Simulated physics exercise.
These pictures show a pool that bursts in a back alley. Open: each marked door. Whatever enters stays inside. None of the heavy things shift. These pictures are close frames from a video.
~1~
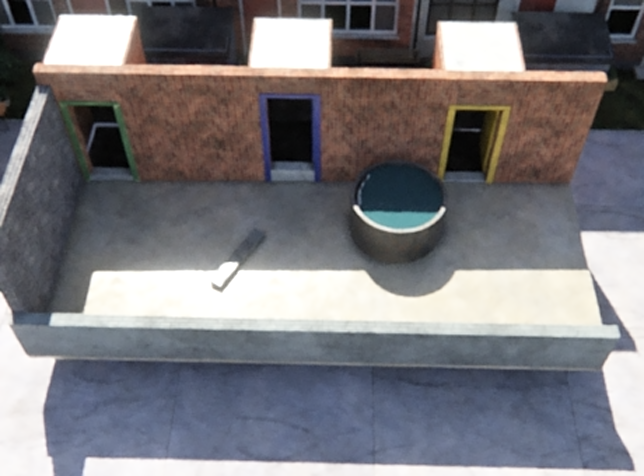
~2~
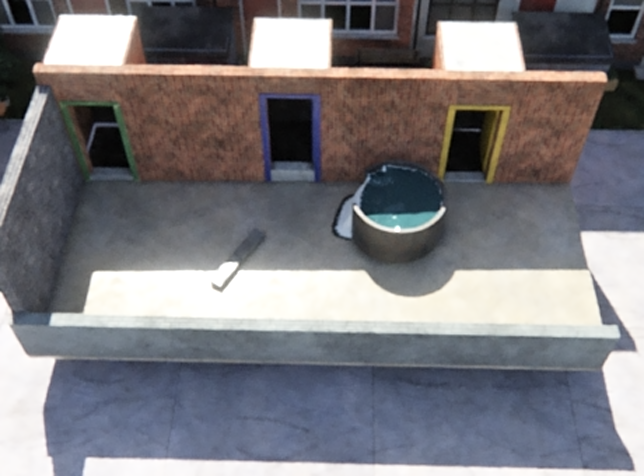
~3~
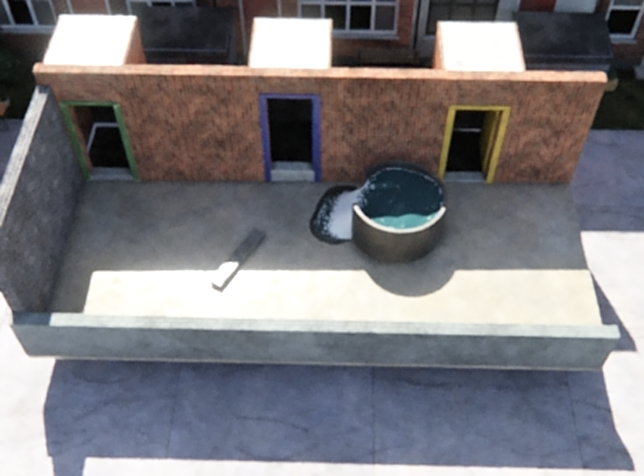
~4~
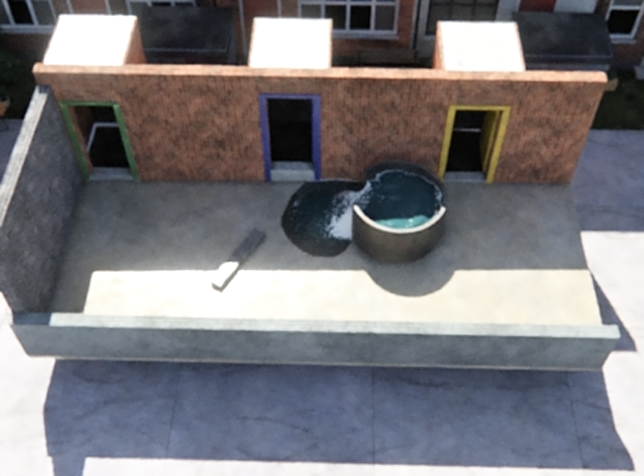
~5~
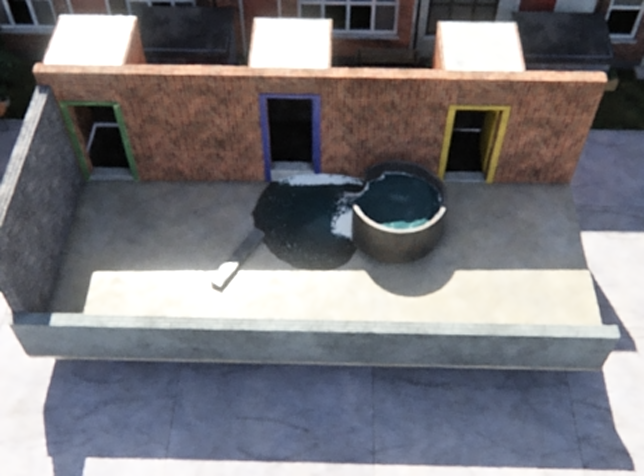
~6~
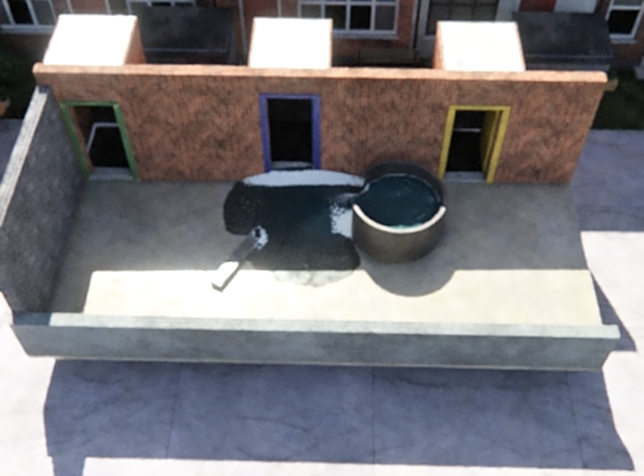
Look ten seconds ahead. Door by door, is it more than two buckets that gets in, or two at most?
Blue door - two at most; green door - more than two; yellow door - two at most.
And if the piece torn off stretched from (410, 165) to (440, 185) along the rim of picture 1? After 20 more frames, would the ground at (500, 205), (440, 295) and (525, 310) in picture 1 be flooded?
Point by point: Soaked; unwetted; unwetted.
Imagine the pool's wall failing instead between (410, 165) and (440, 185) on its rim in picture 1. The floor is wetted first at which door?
It would be the yellow door.
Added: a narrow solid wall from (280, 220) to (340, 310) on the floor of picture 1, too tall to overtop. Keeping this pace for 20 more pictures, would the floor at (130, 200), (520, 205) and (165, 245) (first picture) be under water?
Submerged, spared, then submerged.
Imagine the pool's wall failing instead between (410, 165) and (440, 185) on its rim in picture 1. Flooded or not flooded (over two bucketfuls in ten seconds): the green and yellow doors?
Green: Short of the mark; yellow: Past the mark.
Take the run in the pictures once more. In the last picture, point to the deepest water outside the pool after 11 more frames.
I'd put it around (85, 208).
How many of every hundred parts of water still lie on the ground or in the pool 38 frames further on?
Estimate: Near 96 %.
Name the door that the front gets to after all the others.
Answer: The one in yellow.
A moment on, water covers 30 % of the floor; the blue door wet at the sill, nothing in, the green door wet at the sill, nothing in, the yellow door not reached.
Next, water covers 45 % of the floor; the blue door under two buckets in, the green door wet at the sill, nothing in, the yellow door wet at the sill, nothing in.
Then, water covers 50 % of the floor; the blue door under two buckets in, the green door over two buckets in, the yellow door wet at the sill, nothing in.
Later, water covers 55 % of the floor; the blue door under two buckets in, the green door far over two buckets in, the yellow door wet at the sill, nothing in.
In the end, water covers 75 % of the floor; the blue door under two buckets in, the green door far over two buckets in, the yellow door wet at the sill, nothing in.
